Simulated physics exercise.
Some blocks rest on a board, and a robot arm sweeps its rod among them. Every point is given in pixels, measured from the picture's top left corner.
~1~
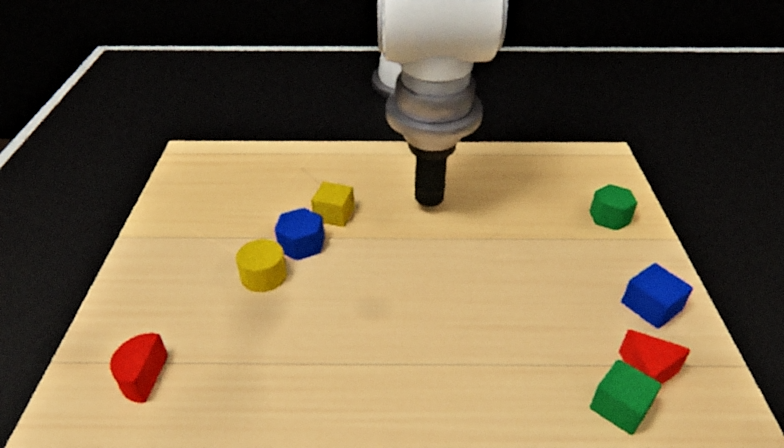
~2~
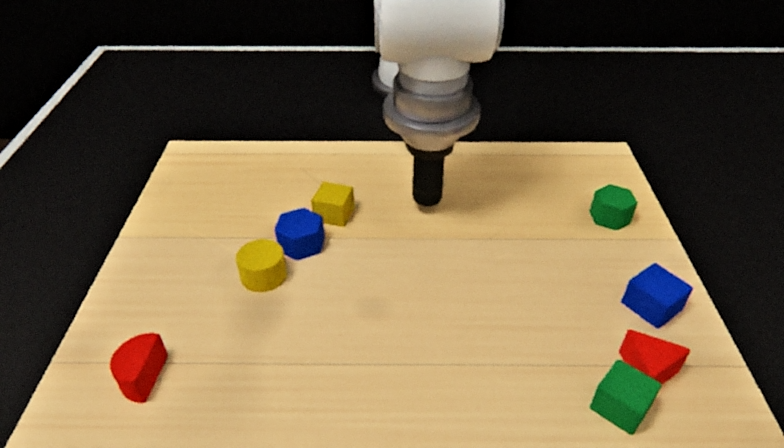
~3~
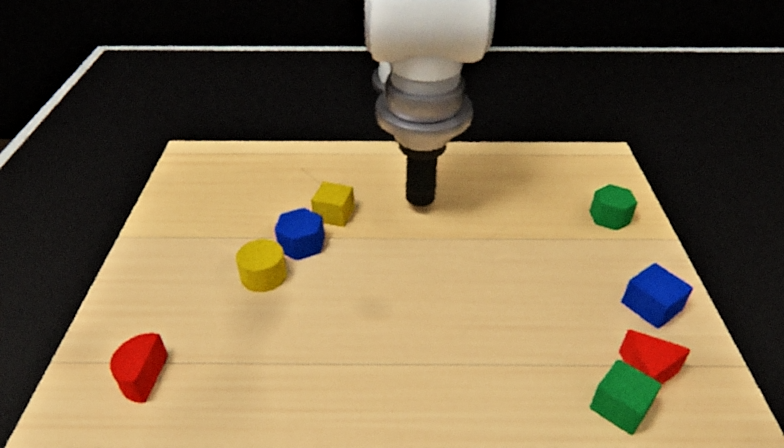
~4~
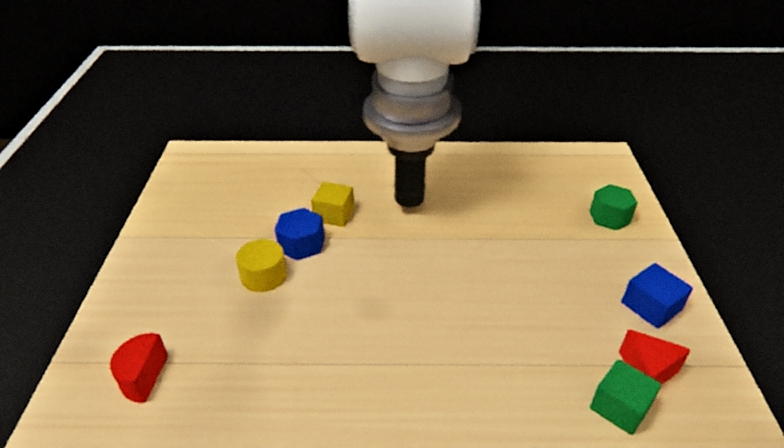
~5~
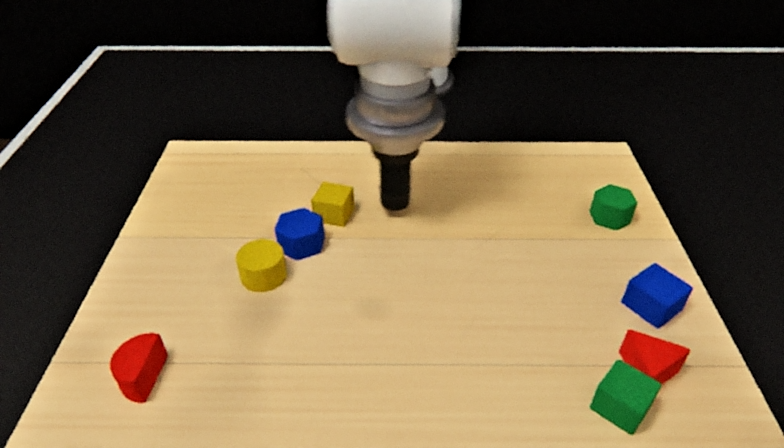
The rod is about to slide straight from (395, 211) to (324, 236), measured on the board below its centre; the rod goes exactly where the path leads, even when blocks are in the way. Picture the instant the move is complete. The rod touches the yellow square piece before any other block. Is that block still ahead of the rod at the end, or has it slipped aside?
It falls back or aside.
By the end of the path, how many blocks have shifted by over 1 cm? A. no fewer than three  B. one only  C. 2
Option C.
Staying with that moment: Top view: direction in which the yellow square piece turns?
Its spin: Clockwise.
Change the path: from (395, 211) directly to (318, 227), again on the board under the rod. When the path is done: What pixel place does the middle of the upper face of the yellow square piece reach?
The middle of the upper face of the yellow square piece will lie at about (295, 191) in the picture.
What follows on the original path. Halfway along, rod (358, 215); yellow square piece (330, 193).
At the end, rod (323, 228); yellow cylinder (255, 256); blue hexagon (283, 227); yellow square piece (319, 192), turned 40° clockwise.
